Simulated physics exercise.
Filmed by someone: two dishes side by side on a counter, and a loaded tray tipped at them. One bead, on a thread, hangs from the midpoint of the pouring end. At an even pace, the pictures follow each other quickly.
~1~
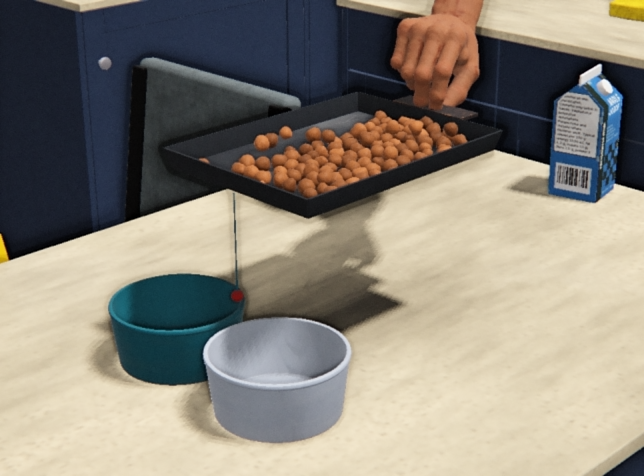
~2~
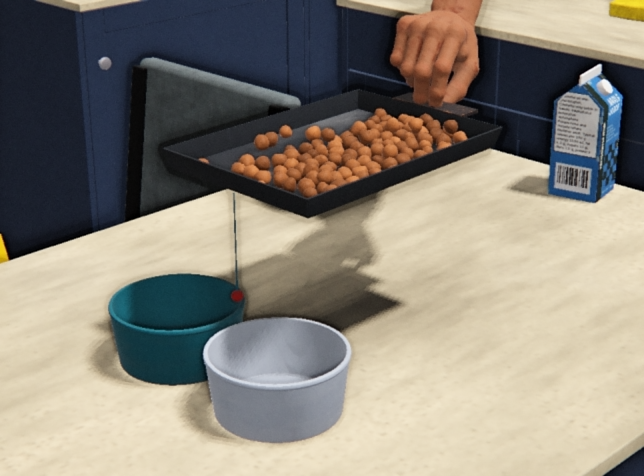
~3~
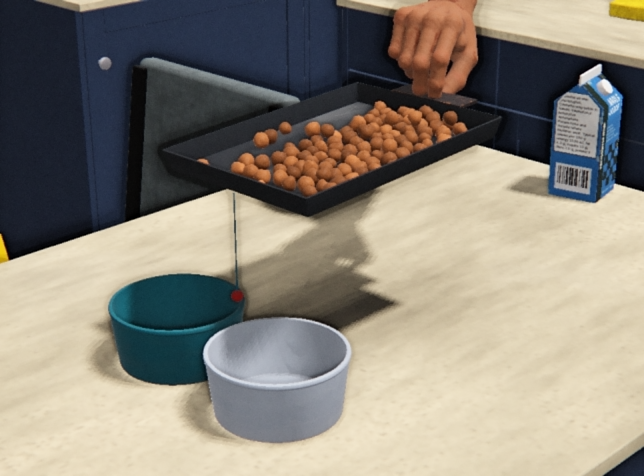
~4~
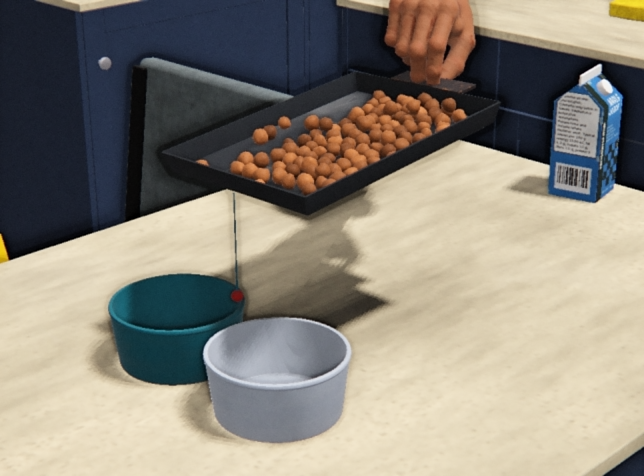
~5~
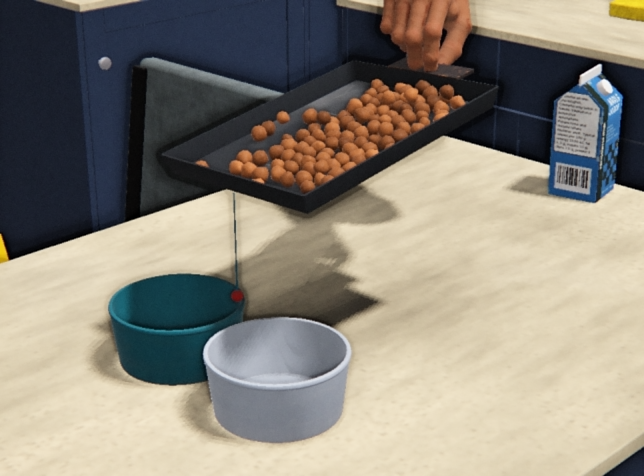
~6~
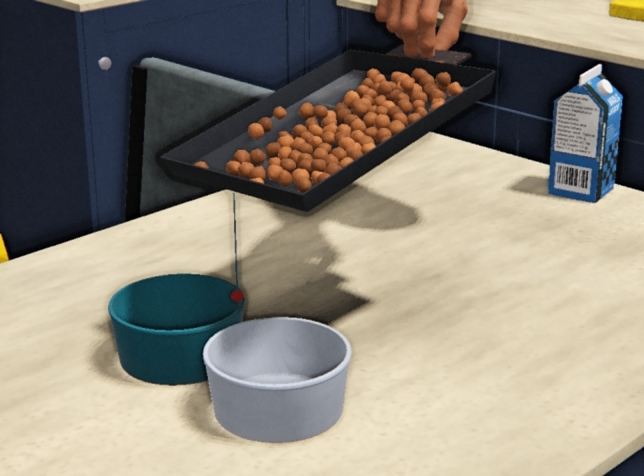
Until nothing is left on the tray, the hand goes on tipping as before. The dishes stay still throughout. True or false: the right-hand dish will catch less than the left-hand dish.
True.
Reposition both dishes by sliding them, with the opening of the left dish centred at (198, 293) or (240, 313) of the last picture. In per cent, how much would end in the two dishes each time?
First about 50, then 10 per cent.
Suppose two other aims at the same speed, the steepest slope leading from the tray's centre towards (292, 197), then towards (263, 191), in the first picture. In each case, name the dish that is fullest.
Try 1: The right-side dish; try 2: The right-side dish.
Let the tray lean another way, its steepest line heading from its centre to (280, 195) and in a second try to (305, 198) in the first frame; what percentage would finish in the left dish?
In order: About 10, then 0 percent.
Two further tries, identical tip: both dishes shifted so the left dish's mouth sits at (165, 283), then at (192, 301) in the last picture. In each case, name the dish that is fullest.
First try: The leftmost dish. Second try: The leftmost dish.
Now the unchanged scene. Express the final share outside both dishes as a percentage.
Something near 30 in every hundred.
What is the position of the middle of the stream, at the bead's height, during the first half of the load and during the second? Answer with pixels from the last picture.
Roughly (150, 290) first, then roughly (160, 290).
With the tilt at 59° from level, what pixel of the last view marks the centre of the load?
The load's middle is around (237, 128).
Just after the last frame, tray tipped steeply; almost all on the tray; just a few in the left dish; just a few outside both; just a few in the air.
A moment on, tray tipped right over; about a tenth on the tray; just a few in the right dish; roughly two thirds in the left dish; roughly a quarter outside both; about a tenth in the air.
Further on, tray tipped past a quarter turn; just a few in the right dish; roughly two thirds in the left dish; roughly a quarter outside both.
When it is over, tray tipped past a quarter turn; just a few in the right dish; roughly two thirds in the left dish; roughly a quarter outside both.
